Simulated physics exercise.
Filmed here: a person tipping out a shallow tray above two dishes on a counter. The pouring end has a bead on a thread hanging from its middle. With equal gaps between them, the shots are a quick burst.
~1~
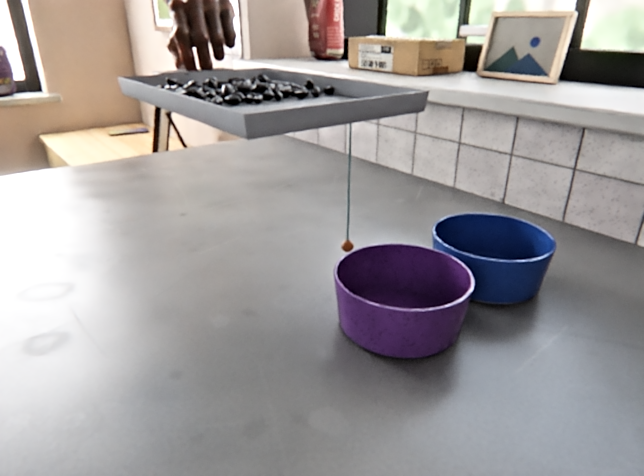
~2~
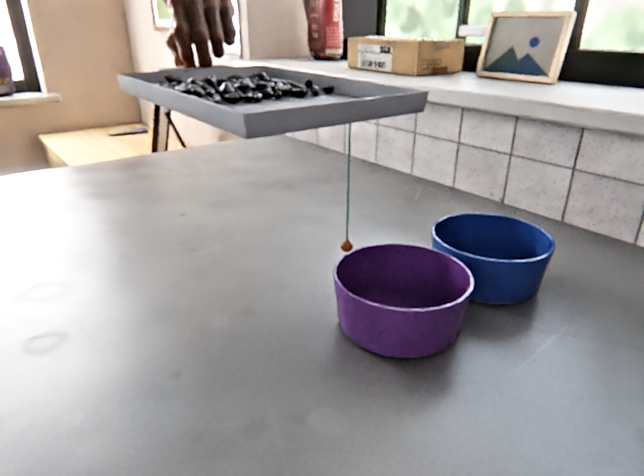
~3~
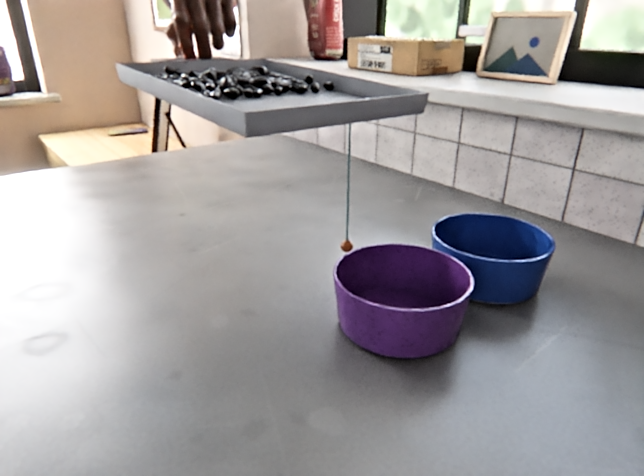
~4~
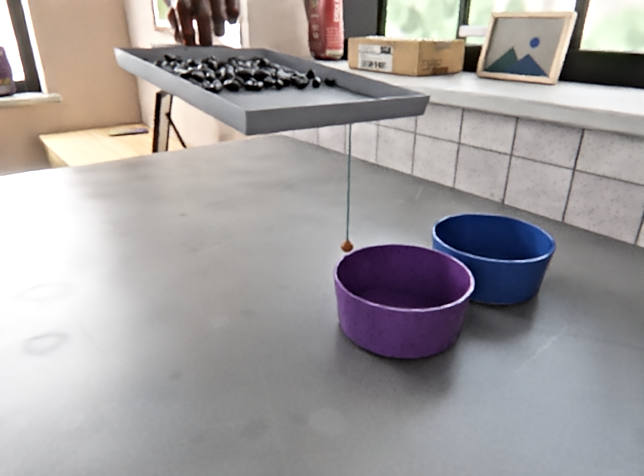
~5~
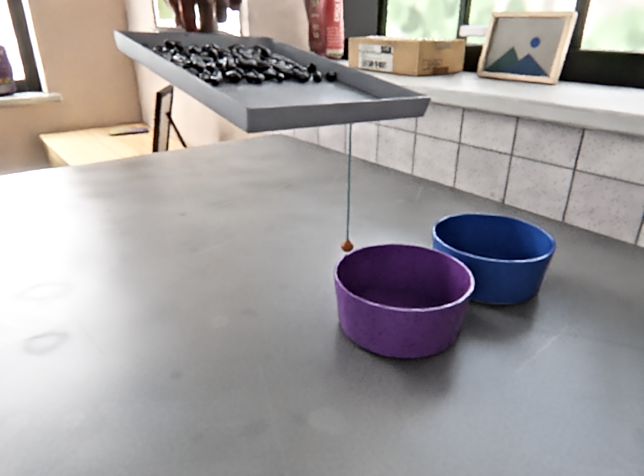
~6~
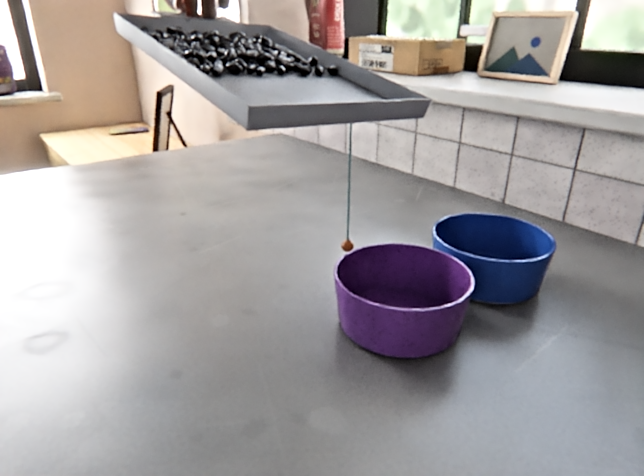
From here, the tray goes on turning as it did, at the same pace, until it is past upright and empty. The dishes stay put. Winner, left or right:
The fuller one at the end is the dish on the left, no doubt.
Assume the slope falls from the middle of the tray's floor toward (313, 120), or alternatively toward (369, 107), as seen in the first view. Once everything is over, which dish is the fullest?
Case one: The dish at left. Case two: The dish at left.
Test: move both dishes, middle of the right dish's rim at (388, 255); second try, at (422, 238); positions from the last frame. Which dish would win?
For the first place, the dish on the right side; for the second, the dish on the right side.
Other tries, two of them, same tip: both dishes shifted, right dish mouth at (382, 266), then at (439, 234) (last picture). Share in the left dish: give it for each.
You'd get near 0 per cent and afterwards near 20 per cent.
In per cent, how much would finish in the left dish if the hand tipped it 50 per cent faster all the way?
Close to 60 per cent.
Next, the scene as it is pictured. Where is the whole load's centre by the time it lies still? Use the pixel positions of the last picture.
The centre comes to rest close to (416, 306).
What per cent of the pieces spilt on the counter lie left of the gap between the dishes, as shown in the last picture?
Reading: Around 60 %.
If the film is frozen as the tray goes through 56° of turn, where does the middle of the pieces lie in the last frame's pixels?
I'd put the middle close to (377, 86).
Just after the last frame, tray tipped steeply; almost all on the tray; just a few in the left dish; just a few in the right dish; about a tenth in the air.
A moment on, tray tipped right over; the larger part on the tray; about a tenth in the left dish; about a tenth in the right dish; about a tenth outside both; about a tenth in the air.
Further on, tray tipped past a quarter turn; roughly two thirds in the left dish; about a tenth in the right dish; roughly a quarter outside both.
When it is over, tray tipped past a quarter turn; roughly two thirds in the left dish; about a tenth in the right dish; roughly a quarter outside both.
